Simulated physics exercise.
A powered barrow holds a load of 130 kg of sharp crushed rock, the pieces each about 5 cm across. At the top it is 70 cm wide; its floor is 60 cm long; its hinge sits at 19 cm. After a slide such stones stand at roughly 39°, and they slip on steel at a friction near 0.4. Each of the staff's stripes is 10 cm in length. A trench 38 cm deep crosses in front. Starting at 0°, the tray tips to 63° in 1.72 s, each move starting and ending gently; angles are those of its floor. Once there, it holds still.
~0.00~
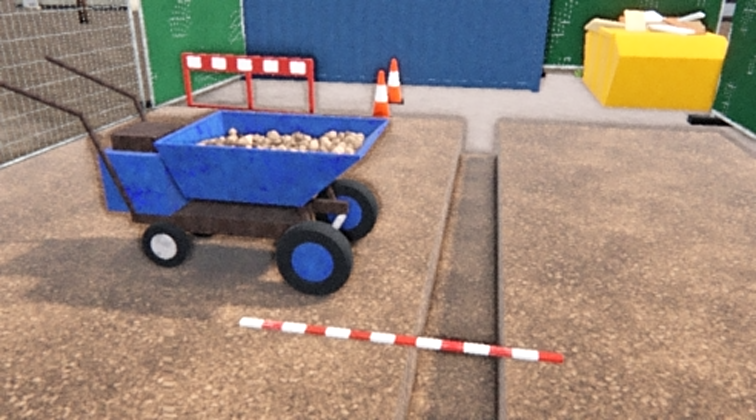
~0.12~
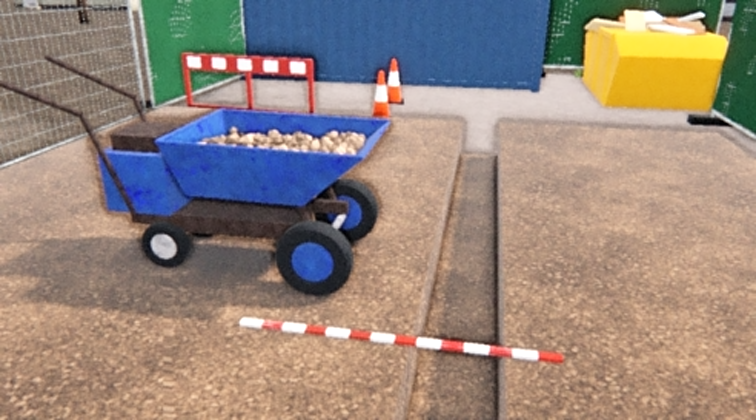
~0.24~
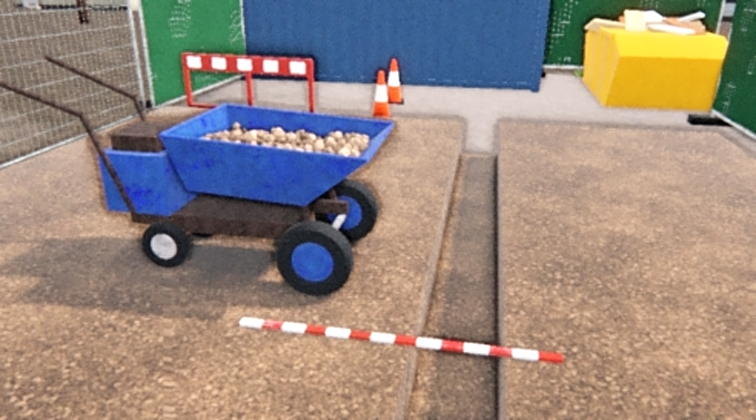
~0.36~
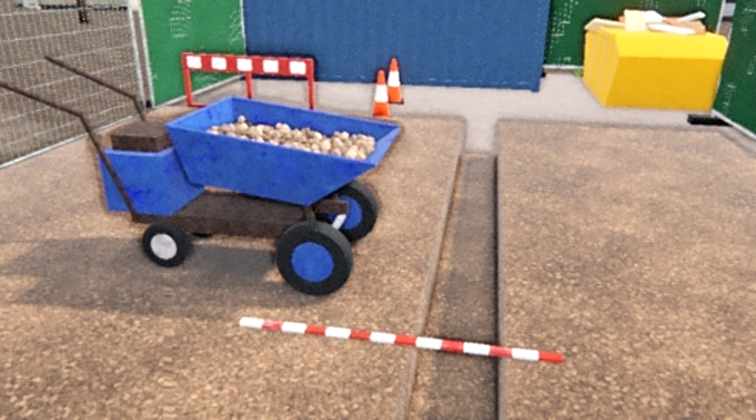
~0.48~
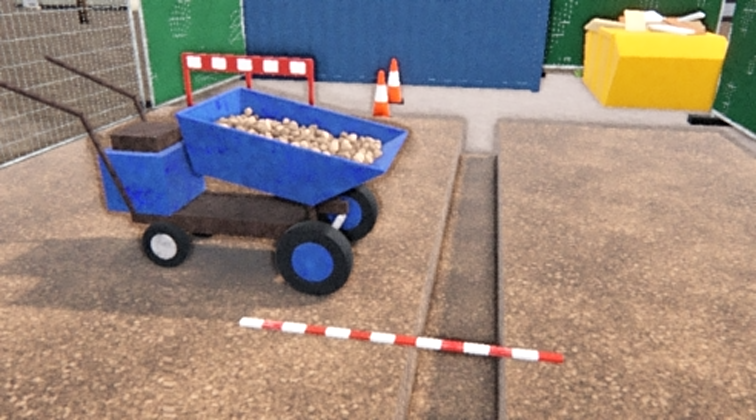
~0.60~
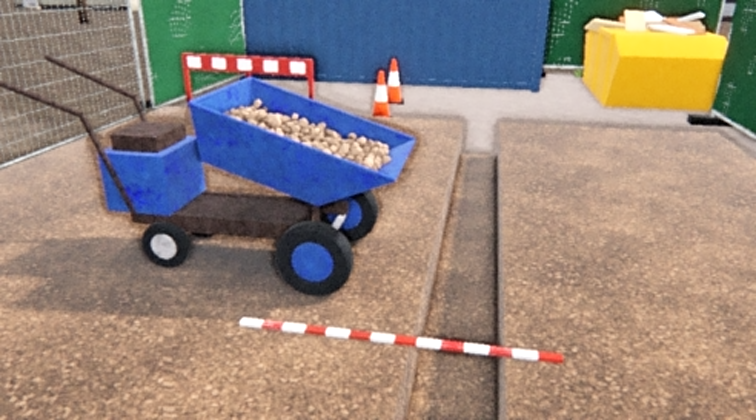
In this clip, a blue wheeled barrow loaded with pale stones stands beside a trench with a red-and-white staff lying across it, and its tray gradually tilts, the left end rising while the stones stay inside.
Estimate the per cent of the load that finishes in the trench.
Roughly 98 percent.
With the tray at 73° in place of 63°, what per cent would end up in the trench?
It would be close to 100 percent.
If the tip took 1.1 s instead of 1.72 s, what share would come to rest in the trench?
Roughly 95 per cent.
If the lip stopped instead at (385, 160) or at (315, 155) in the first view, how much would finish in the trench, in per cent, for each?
Roughly 85 in a hundred, then 95 in a hundred.
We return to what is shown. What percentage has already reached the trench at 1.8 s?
Roughly 25 percent of the load.
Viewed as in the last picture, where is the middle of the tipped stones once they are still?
The stones end up centred near (467, 324).
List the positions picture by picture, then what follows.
In the first frame, the tray is at 0°, its lip at (360, 157); the top of the load is at (326, 138).
In the second frame, the tray is at 1°, its lip at (362, 158); the top of the load is at (318, 138); the stones move at 0.1 m/s on average.
In the third frame, the tray is at 3°, its lip at (367, 161); the top of the load is at (307, 137); the stones move at 0.2 m/s on average.
In the fourth frame, the tray is at 7°, its lip at (375, 165); the top of the load is at (245, 129); the stones move at 0.3 m/s on average.
In the fifth frame, the tray is at 12°, its lip at (384, 172); the top of the load is at (245, 121); the stones move at 0.4 m/s on average.
In the sixth frame, the tray is at 18°, its lip at (394, 180); the top of the load is at (250, 112); the stones move at 0.5 m/s on average.
After 1.3 s the floor is at 53°; 100 % in the tray; the foremost stones are at (426, 206).
After 1.8 s the floor is at 63°; 74 % in the tray, 26 % in the trench; the foremost stones are at (495, 314).
After 2.2 s the floor is at 63°; 36 % in the tray, 62 % in the trench, 2 % past the trench; the foremost stones are at (534, 292).
After 4.1 s the floor is at 63°; 0 % in the tray, 98 % in the trench, 2 % past the trench; the foremost stones are at (543, 285).
